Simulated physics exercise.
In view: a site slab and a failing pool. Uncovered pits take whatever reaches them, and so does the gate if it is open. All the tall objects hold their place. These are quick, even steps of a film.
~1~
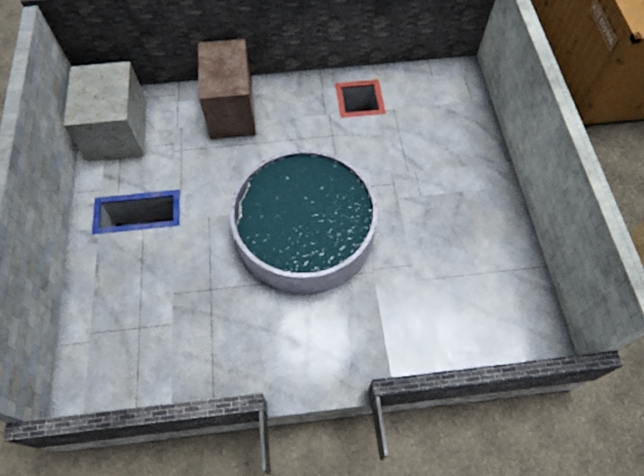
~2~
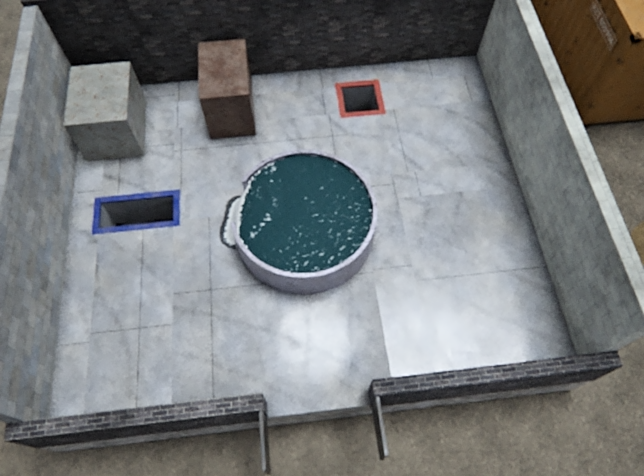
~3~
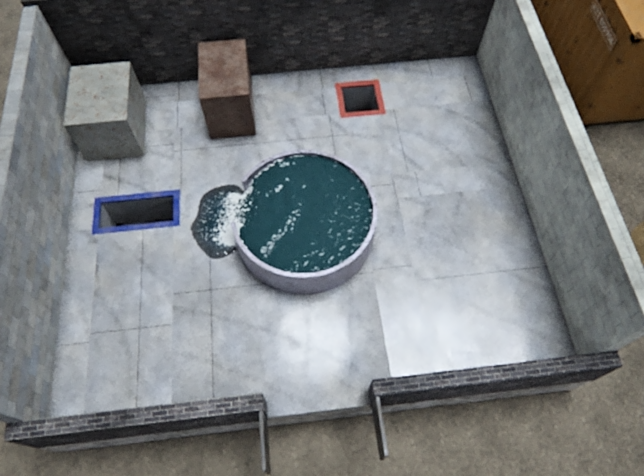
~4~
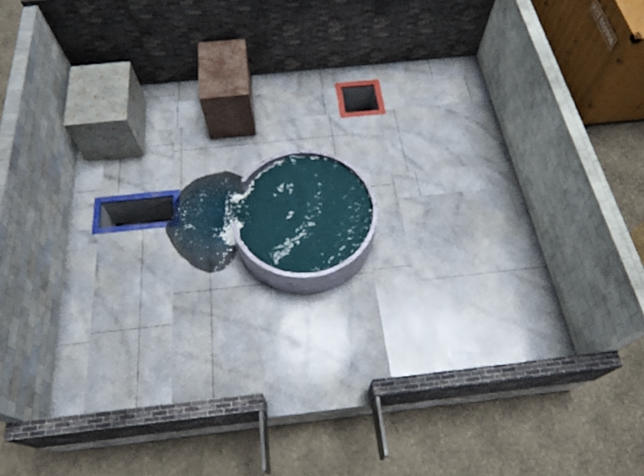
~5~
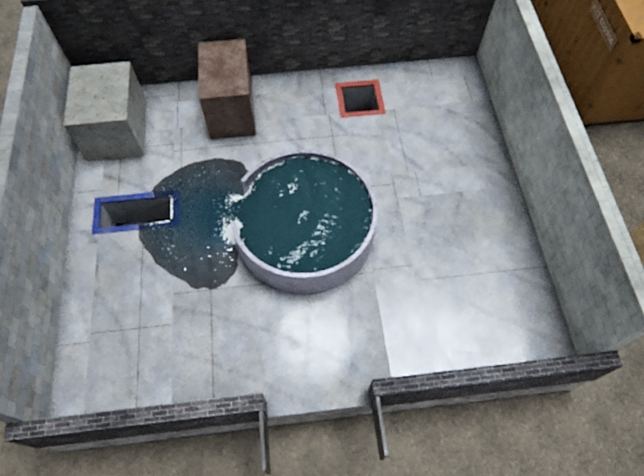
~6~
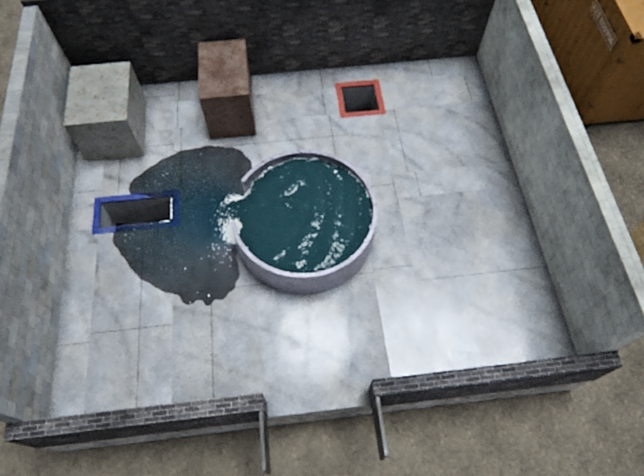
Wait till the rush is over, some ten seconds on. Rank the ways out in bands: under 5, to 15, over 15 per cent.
In the end: The gate takes not even 5 %; the red pit takes not even 5 %; the blue pit takes above 15 %.
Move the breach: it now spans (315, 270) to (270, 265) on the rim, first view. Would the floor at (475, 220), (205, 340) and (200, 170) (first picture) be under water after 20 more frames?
In that order: No water, awash, dry.
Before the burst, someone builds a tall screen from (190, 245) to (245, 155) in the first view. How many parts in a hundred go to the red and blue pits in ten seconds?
In per cent: Red 8, blue 10.
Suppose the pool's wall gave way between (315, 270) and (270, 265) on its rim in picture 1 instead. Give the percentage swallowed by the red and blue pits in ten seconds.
Per cent: Red 0, blue 10.
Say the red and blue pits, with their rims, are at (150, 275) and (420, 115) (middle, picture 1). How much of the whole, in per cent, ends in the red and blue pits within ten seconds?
In per cent: Red 15, blue 2.
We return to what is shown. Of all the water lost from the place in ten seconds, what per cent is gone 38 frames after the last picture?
Some 70 per cent.
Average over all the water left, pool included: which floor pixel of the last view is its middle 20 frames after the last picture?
Close to (237, 226).
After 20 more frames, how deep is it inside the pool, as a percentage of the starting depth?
Some 52 per cent.
A moment on, water covers 20 % of the floor; the gate 0 %, the red pit 0 %, the blue pit 5 %.
Next, water covers 25 % of the floor; the gate 0 %, the red pit 0 %, the blue pit 9 %.
Then, water covers 30 % of the floor; the gate 0 %, the red pit 0 %, the blue pit 16 %.
Later, water covers 45 % of the floor; the gate 0 %, the red pit 0 %, the blue pit 26 %.
In the end, water covers 65 % of the floor; the gate 1 %, the red pit 1 %, the blue pit 37 %.
